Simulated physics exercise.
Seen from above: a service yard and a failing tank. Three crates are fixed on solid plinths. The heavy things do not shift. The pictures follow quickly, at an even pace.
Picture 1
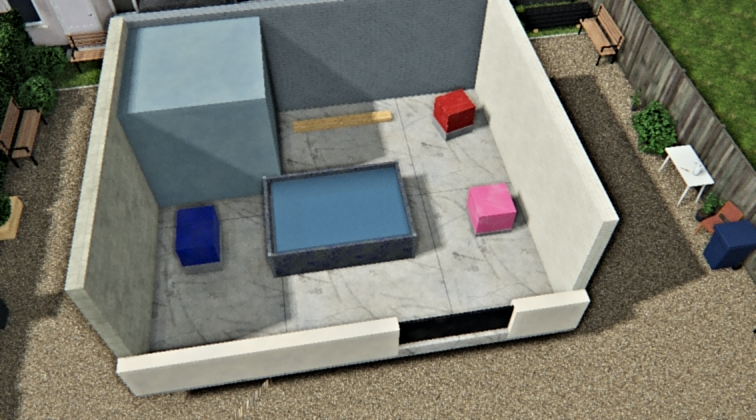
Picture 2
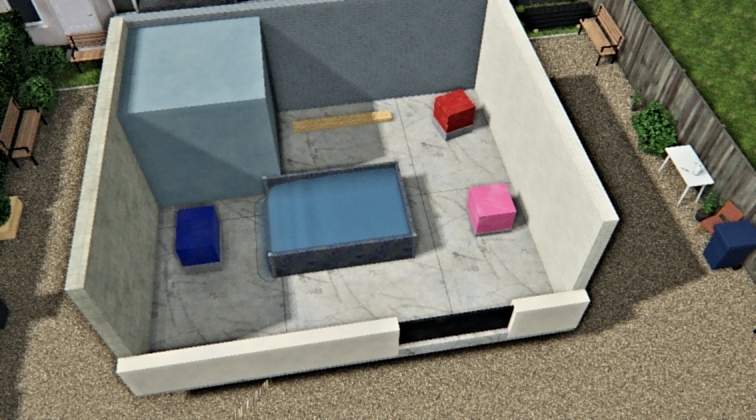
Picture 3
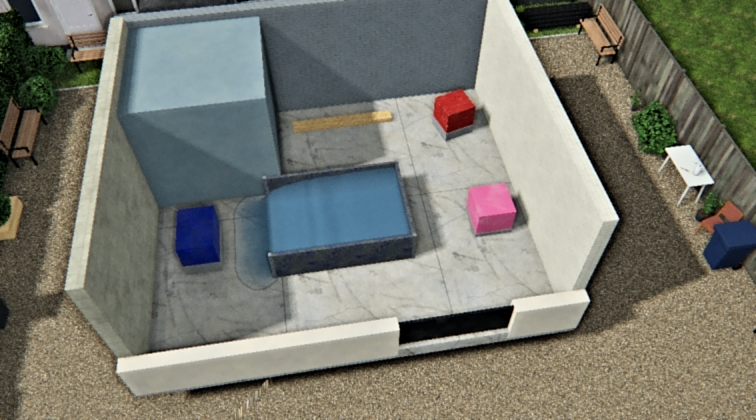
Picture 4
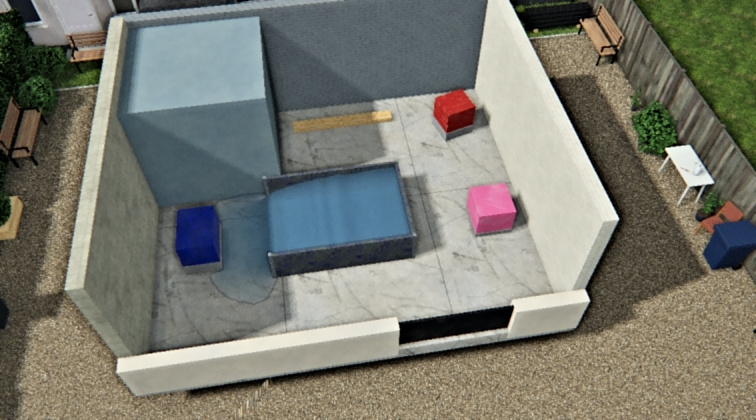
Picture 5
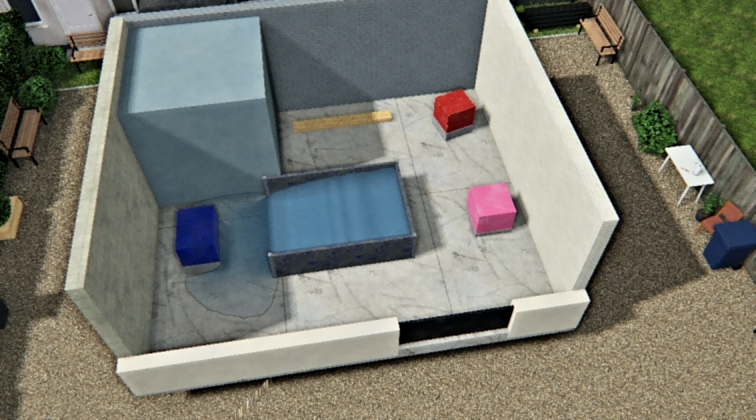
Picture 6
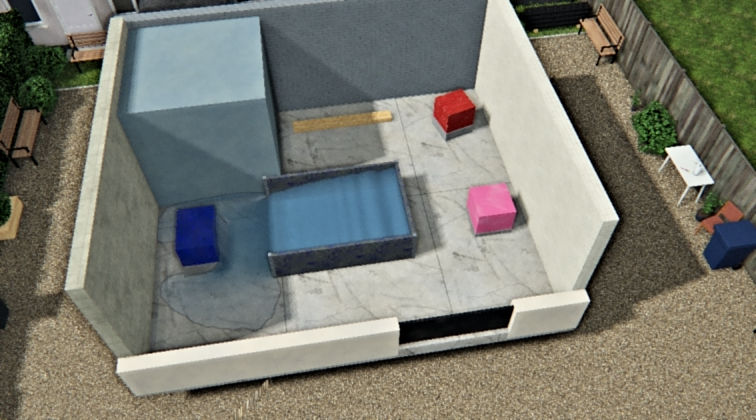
We see, from above, a walled yard with a water-filled tank and blue, red and pink boxes; the tank's water begins to shift, then pours out its left side, spreading across the floor around the blue box.
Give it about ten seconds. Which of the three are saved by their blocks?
In the end: The blue crate gets wet; the pink crate gets wet; the red crate stays dry.
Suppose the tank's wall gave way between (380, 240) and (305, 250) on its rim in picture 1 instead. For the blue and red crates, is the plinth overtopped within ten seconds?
Then: The blue crate keeps dry; the red crate remains dry.
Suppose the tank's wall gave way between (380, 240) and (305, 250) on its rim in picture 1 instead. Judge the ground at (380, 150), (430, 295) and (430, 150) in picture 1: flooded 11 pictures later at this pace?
As listed: No water, wet, clear.
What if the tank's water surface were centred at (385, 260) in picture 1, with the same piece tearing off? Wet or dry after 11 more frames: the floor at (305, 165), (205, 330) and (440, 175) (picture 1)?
One after the other: Clear, flooded, clear.
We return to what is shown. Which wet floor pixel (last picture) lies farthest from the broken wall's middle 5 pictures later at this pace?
I would point to (148, 374).
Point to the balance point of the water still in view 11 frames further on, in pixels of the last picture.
Close to (266, 248).
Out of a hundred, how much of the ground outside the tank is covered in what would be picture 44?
Close to 70 %.
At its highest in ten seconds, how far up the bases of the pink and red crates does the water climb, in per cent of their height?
Near 180 and 60 in a hundred.
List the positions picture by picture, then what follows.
The tank at (337, 208) is whole and still, in the first frame.
Water pours out at (273, 231) and has run to a hidden place, in the second frame.
The front is at (253, 196), out from the gap at (273, 232), in the third frame.
The front is at (224, 200), out from the gap at (273, 232), in the fourth frame.
Water pours out at (273, 232) and has run to (198, 203), in the fifth frame.
The front is at (158, 226), out from the gap at (273, 232), in the sixth frame.
A moment on, water covers 20 % of the floor; the blue crate water round its plinth, the pink crate not reached, the red crate not reached.
Next, water covers 25 % of the floor; the blue crate water round its plinth, the pink crate not reached, the red crate not reached.
Then, water covers 40 % of the floor; the blue crate water round its plinth, the pink crate not reached, the red crate not reached.
Later, water covers 70 % of the floor; the blue crate water round its plinth, the pink crate water round its plinth, the red crate water round its plinth.
In the end, water covers 90 % of the floor; the blue crate was topped, the pink crate was topped, the red crate stayed above the water.
